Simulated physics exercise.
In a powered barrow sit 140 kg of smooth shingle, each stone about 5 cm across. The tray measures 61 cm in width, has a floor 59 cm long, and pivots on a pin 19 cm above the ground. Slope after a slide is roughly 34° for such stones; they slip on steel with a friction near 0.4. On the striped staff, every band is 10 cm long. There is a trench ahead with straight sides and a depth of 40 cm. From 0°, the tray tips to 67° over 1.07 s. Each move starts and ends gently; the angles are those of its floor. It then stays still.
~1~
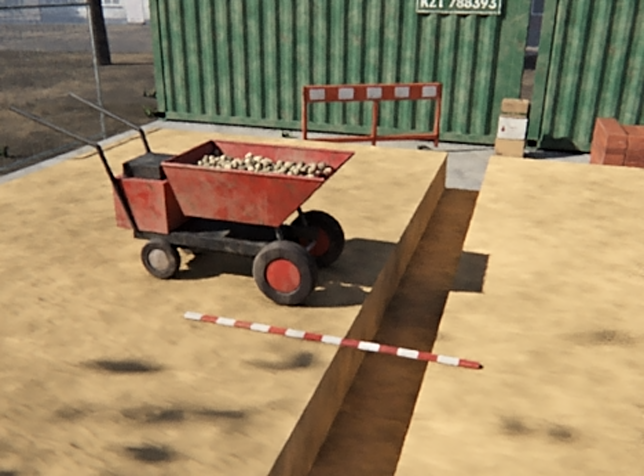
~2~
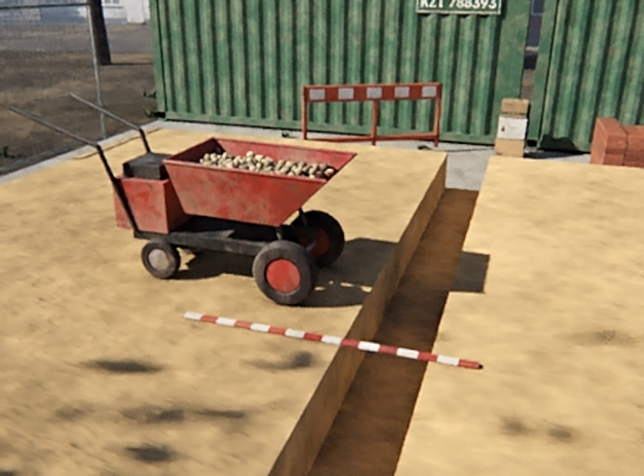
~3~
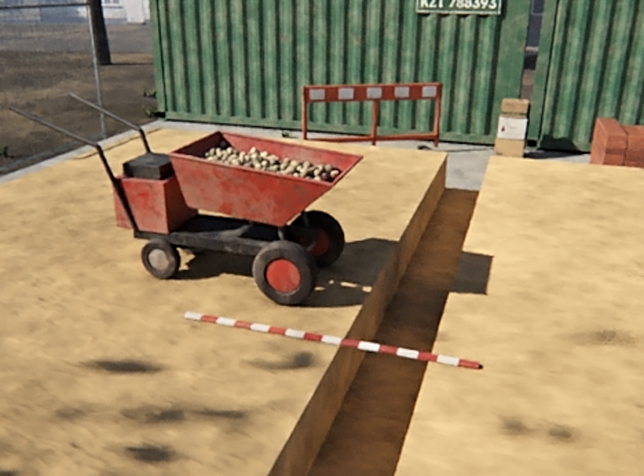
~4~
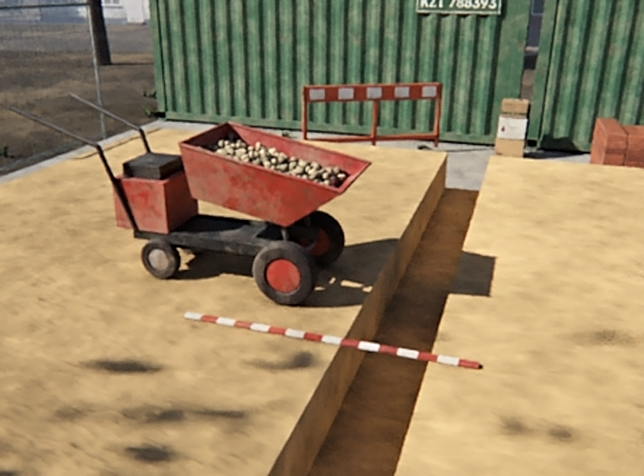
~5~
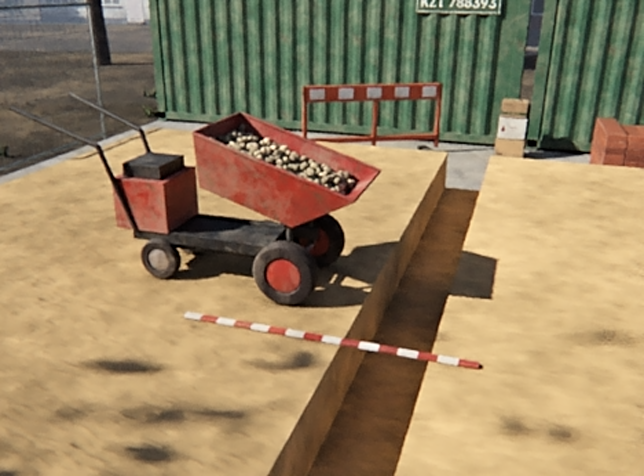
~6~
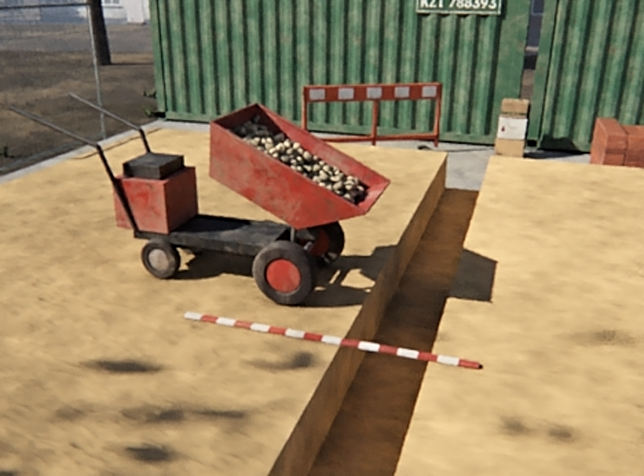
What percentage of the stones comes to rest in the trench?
About 57 per cent.
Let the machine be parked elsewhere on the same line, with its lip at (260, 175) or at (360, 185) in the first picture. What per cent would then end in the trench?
Around 95% for the first place and 20% for the second.
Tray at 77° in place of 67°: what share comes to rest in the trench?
With that change, near 75 per cent.
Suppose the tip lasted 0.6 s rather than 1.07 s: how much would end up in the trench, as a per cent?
Around 45 per cent would end in the trench.
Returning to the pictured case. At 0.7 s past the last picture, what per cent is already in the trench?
25 per cent or so by then.
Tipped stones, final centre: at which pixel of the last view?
Roughly (437, 346), I'd say.
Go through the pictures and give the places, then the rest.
In the first frame, the tray is at 0°, its lip at (324, 180); the top of the load is at (287, 167).
In the second frame, the tray is at 1°, its lip at (327, 182); the top of the load is at (257, 164).
The third frame shows lip at (333, 186), floor tilted 5°, highest stones at (225, 154).
The fourth frame shows lip at (343, 192), floor tilted 11°, highest stones at (227, 145).
In the fifth frame, the tray is at 18°, its lip at (354, 202); the top of the load is at (236, 136).
The sixth frame shows lip at (366, 214), floor tilted 26°, highest stones at (250, 128).
Then, 0.4 s after the last picture the floor is at 56°, 100 % in the tray; the foremost stones are at (397, 243).
Then, 0.7 s after the last picture the floor is at 67°, 59 % in the tray, 27 % in the trench, 13 % past the trench; the foremost stones are at (482, 312).
Then, 1.1 s after the last picture the floor is at 67°, 19 % in the tray, 39 % in the trench, 42 % past the trench; the foremost stones are at (598, 323).
Then, 3.0 s after the last picture the floor is at 67°, 0 % in the tray, 57 % in the trench, 43 % past the trench; the foremost stones are past the picture's edge.
